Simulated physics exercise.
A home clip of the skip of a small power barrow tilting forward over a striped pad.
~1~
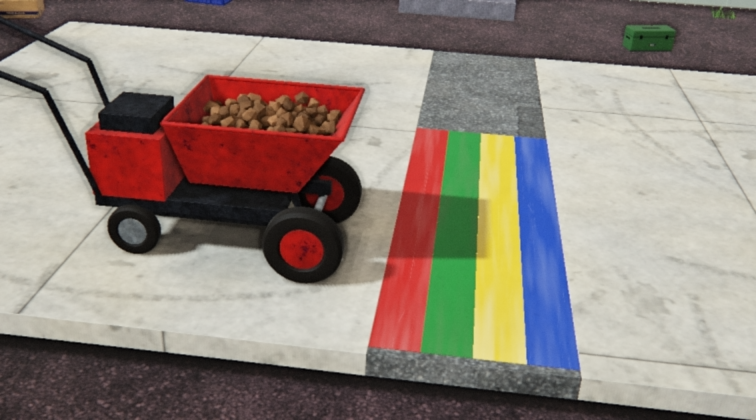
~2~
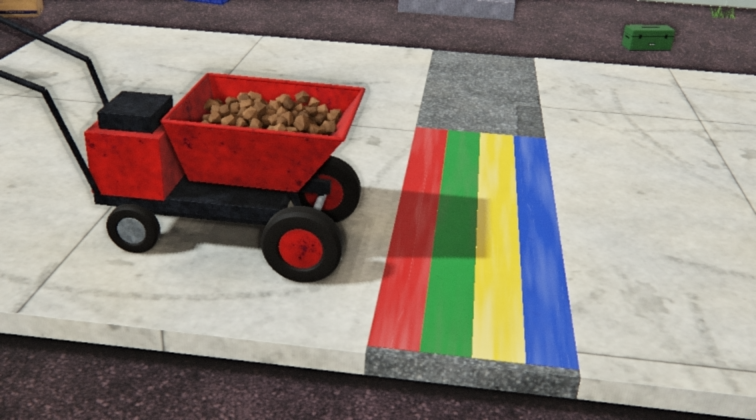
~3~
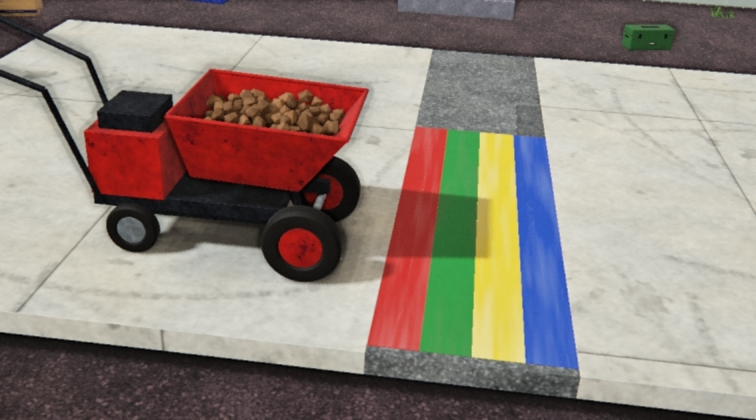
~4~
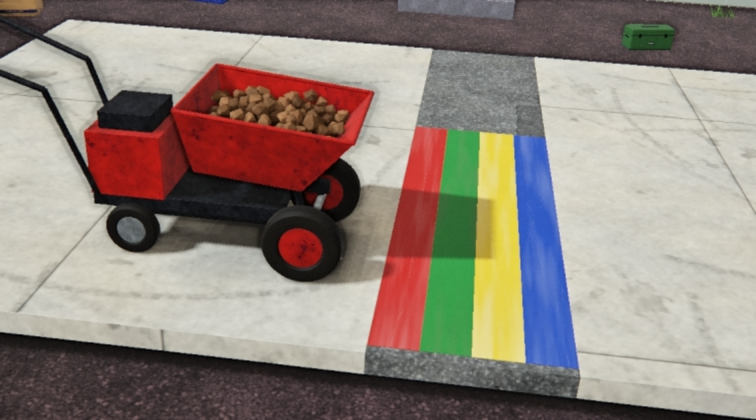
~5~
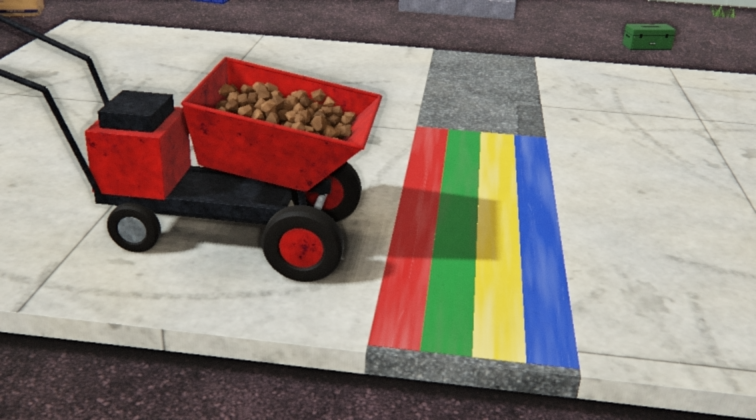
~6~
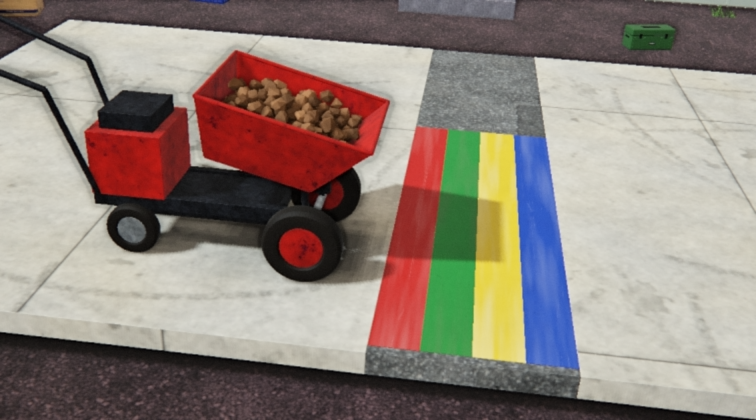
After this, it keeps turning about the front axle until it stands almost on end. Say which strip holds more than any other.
The green strip carries the most.
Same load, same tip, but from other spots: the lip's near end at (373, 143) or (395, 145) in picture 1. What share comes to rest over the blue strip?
About 20 and 30 per cent.
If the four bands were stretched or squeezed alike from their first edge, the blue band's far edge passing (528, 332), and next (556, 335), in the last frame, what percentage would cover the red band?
The first gives 0 %, the second 0 %.
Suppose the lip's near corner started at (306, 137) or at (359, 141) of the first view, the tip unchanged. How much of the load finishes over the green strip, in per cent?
Roughly 30 per cent, and 30 per cent.
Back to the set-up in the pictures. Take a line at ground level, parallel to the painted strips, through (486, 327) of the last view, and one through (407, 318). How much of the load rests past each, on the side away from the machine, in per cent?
In turn 30 and 80 in a hundred.
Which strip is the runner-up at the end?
In second place: That yellow strip.
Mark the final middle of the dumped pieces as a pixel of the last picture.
Near (472, 259).
Just after the last frame, skip tipped well over; every one in the skip.
A moment on, skip tipped steeply; almost all in the skip; about a tenth over the green strip; just a few over the yellow strip.
Further on, skip tipped right over; roughly a quarter in the skip; just a few over the red strip; roughly a third over the green strip; roughly a quarter over the yellow strip; about a tenth over the blue strip; just a few off the paint.
When it is over, skip tipped right over; roughly a quarter in the skip; about a tenth over the red strip; roughly a third over the green strip; roughly a quarter over the yellow strip; about a tenth over the blue strip; just a few off the paint.
